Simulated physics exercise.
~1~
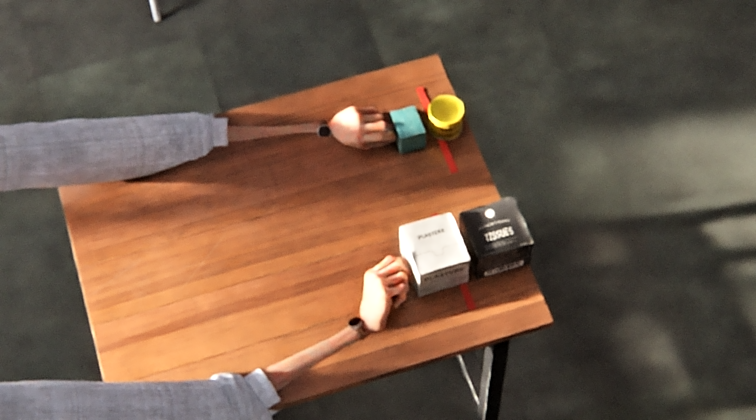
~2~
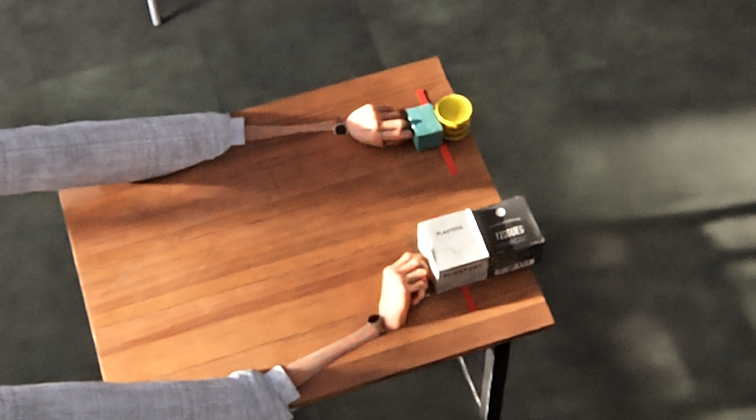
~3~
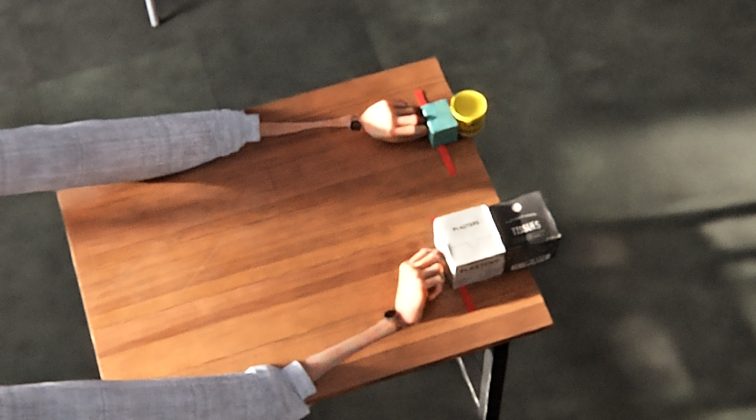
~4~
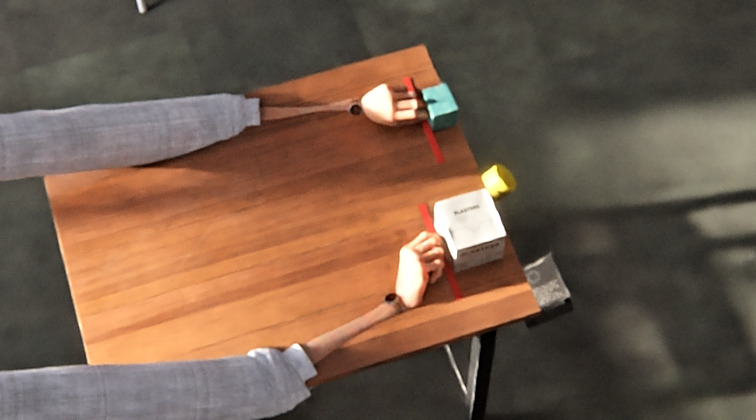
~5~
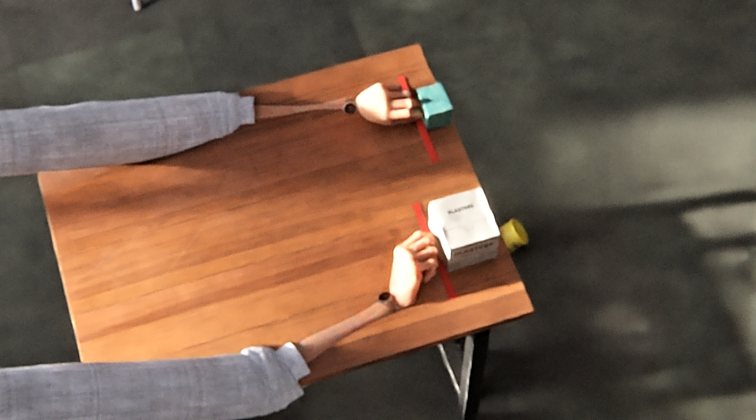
At a wooden table's end, two hands slowly pushing boxes rightward, sending a yellow tin and a black box over the edge.
